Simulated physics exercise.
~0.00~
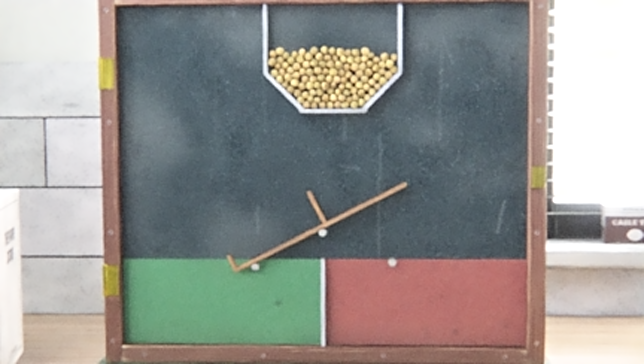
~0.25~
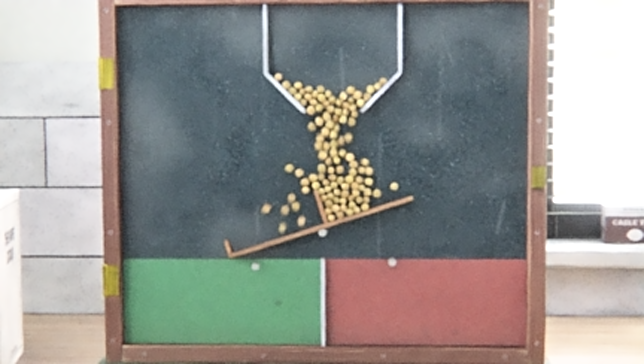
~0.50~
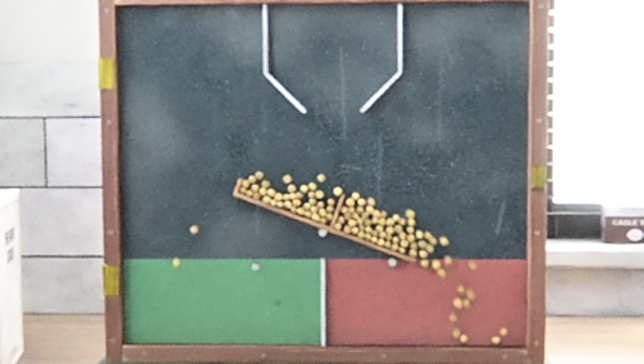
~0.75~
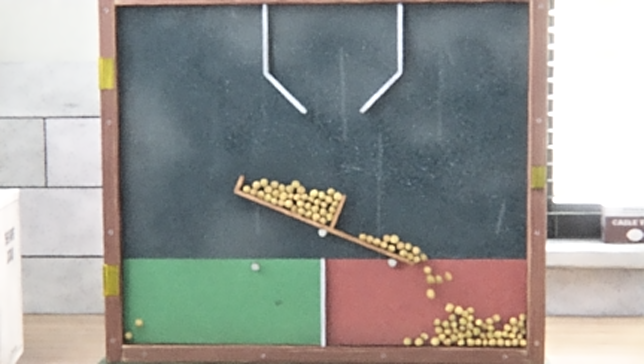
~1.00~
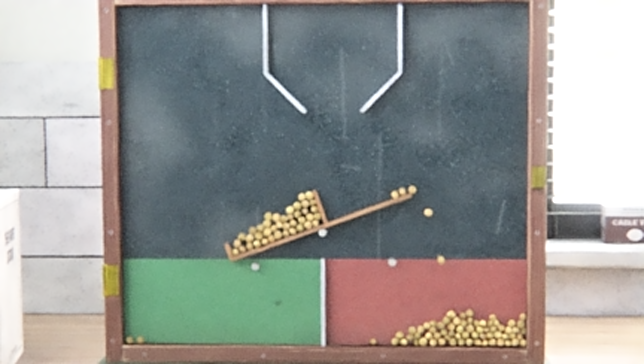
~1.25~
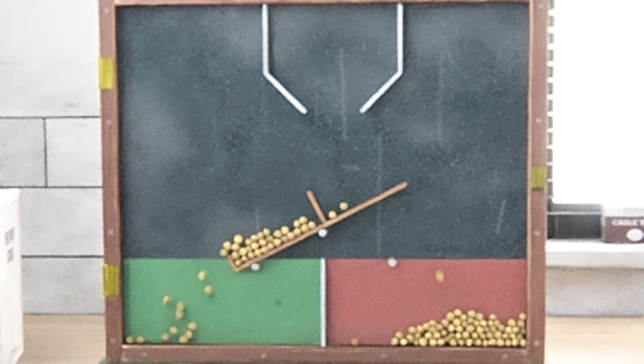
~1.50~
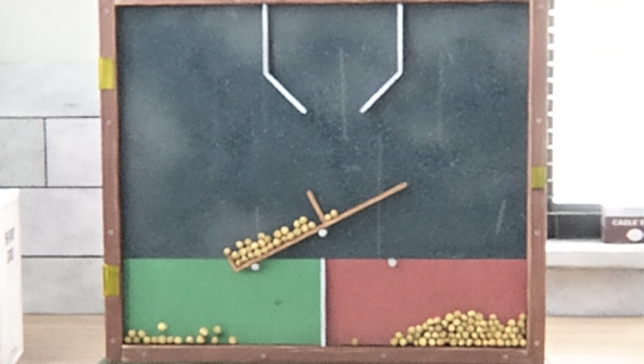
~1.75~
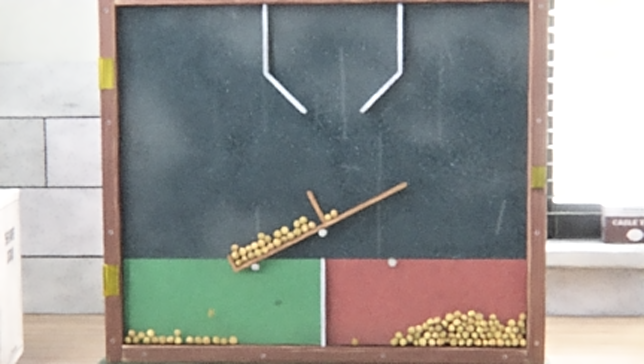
On a chalkboard-like panel, chickpeas pouring onto an orange seesaw tray, tipping it right then left, most ending in the red bin.
